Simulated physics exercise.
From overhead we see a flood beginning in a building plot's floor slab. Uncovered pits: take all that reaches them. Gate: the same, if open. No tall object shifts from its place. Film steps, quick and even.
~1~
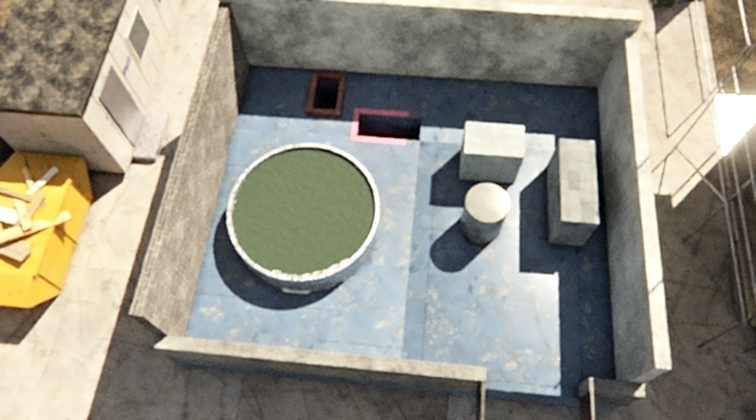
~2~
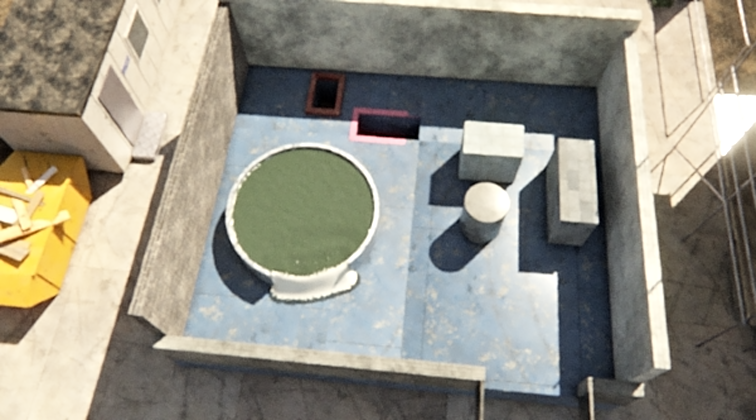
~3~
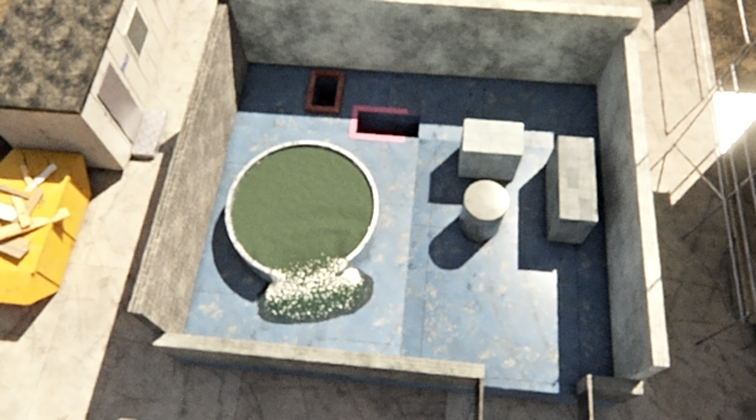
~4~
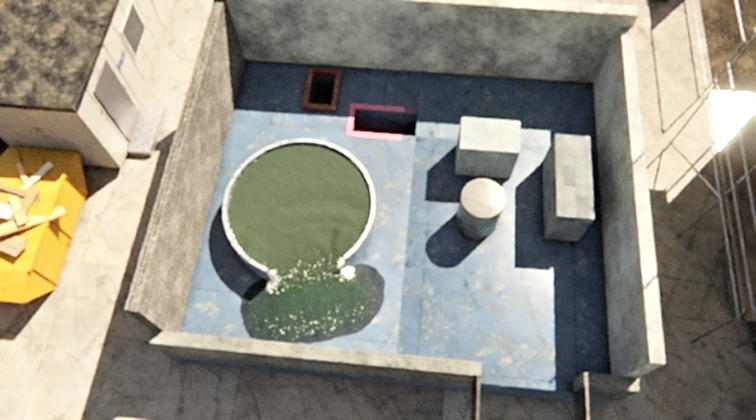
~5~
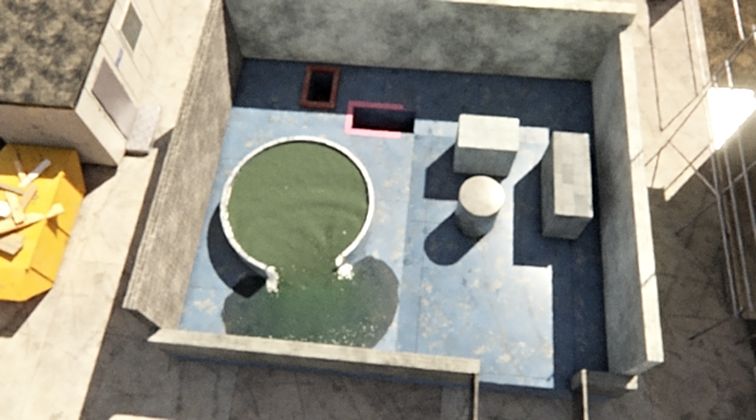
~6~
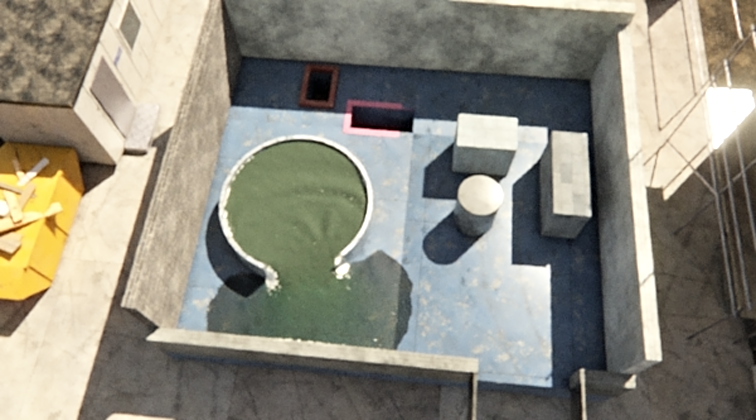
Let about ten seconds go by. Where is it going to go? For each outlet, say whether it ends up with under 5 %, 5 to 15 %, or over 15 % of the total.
The gate sits in the mid range, the red pit stays lower than five per cent, the pink pit stays lower than five per cent.
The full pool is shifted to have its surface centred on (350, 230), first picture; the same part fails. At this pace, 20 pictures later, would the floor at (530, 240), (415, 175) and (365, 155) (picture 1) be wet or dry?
In sequence: Inundated, next unflooded, then unflooded.
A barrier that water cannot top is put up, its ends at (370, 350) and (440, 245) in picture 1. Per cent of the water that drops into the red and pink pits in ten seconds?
I'd say red collects roughly 2 % while pink collects roughly 8 %.
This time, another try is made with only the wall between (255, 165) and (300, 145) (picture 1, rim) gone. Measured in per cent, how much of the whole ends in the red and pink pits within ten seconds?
Approximately, red takes 20 % and pink takes 8 %.
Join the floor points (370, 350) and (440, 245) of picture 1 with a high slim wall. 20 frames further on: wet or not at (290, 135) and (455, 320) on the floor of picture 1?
Spared, then swamped.
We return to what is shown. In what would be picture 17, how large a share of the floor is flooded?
My best guess is some 25 %.
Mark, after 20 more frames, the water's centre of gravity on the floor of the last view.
Estimate: (332, 262).
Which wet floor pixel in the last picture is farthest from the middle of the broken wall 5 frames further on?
Farthest reach: About (481, 367).
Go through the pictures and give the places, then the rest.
In the first picture, the pool at (304, 210) is whole and still.
In the second picture, water pours out at (313, 284) and has run to (356, 278).
In the third picture, the front is at (264, 311), out from the gap at (313, 282).
In the fourth picture, the front is at (256, 333), out from the gap at (310, 281).
In the fifth picture, water pours out at (309, 278) and has run to a hidden place.
In the sixth picture, the front is at a hidden place, out from the gap at (307, 277).
A moment on, water covers 15 % of the floor; the gate 0 %, the red pit 0 %, the pink pit 0 %.
Next, water covers 25 % of the floor; the gate 0 %, the red pit 0 %, the pink pit 0 %.
Then, water covers 45 % of the floor; the gate 1 %, the red pit 0 %, the pink pit 0 %.
Later, water covers 70 % of the floor; the gate 3 %, the red pit 0 %, the pink pit 0 %.
In the end, water covers 95 % of the floor; the gate 7 %, the red pit 0 %, the pink pit 2 %.
